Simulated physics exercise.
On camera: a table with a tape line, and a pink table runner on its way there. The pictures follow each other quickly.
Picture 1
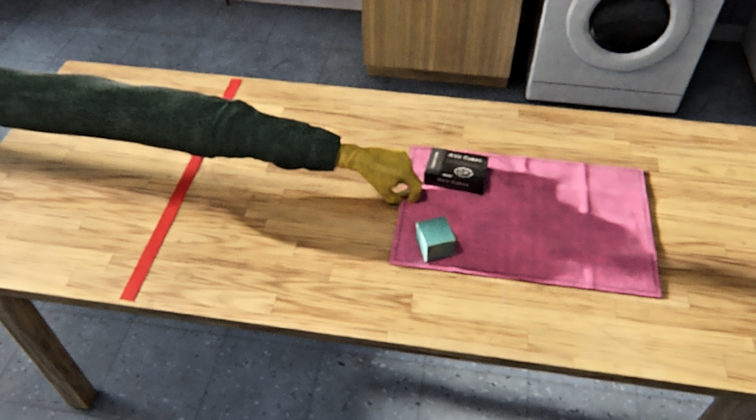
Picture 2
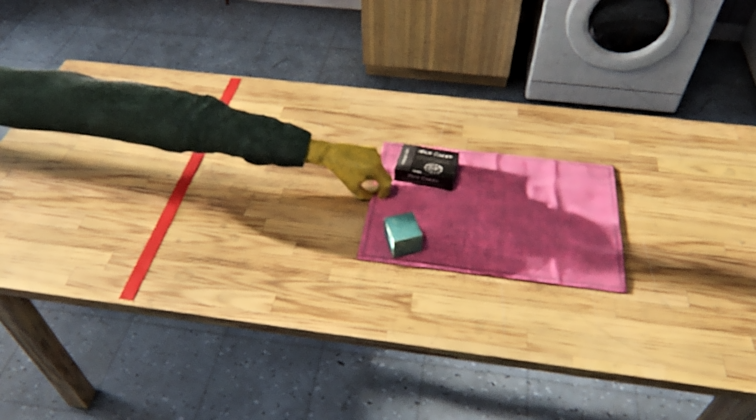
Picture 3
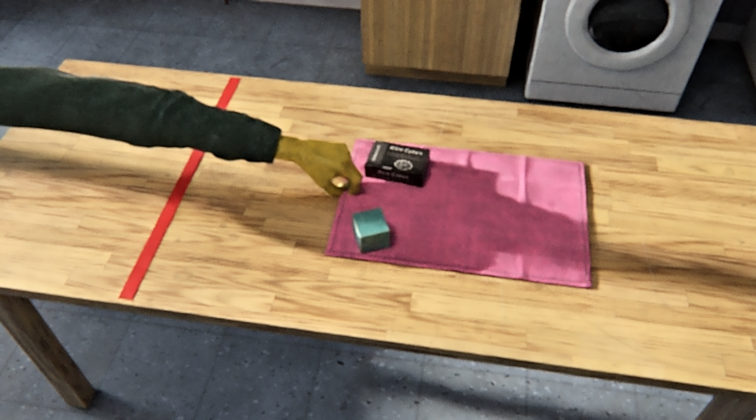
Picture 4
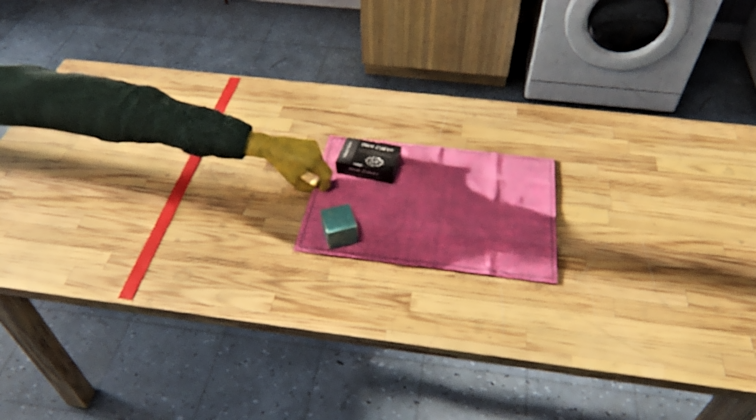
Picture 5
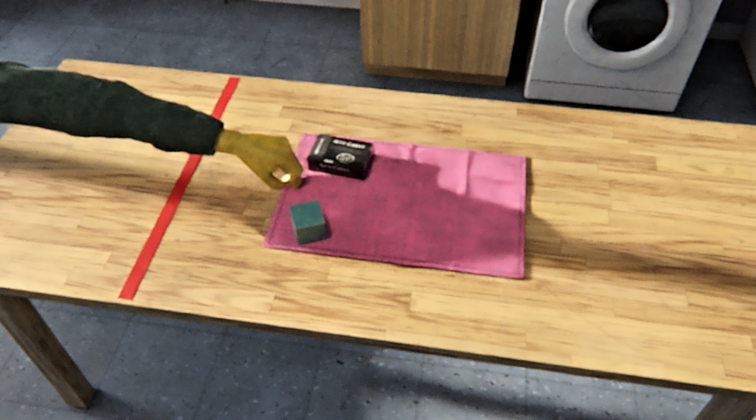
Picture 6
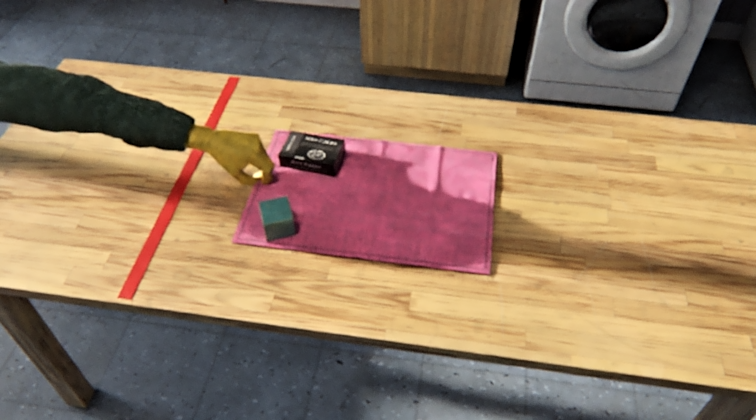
On a wooden table marked with a red tape line, a gloved hand in a dark green sleeve grips the left edge of a pink cloth holding a black packet and a turquoise block. The hand pulls the cloth steadily left, and both objects ride along with it, drawing closer to the tape.
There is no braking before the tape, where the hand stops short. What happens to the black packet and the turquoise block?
As it turns out, the black packet slides clear of the cloth; the turquoise block leaves the cloth.
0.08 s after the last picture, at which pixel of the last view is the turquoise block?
Near (229, 213).
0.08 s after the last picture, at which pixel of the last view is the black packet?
Near (268, 148).
Then, 0.08 s after the last picture, hem short of the tape; black packet on the cloth near (268, 148); turquoise block on the cloth near (229, 213).
Then, 0.19 s after the last picture, hem at the tape; black packet on the cloth near (213, 142); turquoise block ahead of the hem near (168, 205).
At rest, hem at the tape; black packet ahead of the hem near (118, 133); turquoise block ahead of the hem near (62, 194). The black packet leaves the cloth and the turquoise block shoots off the front.
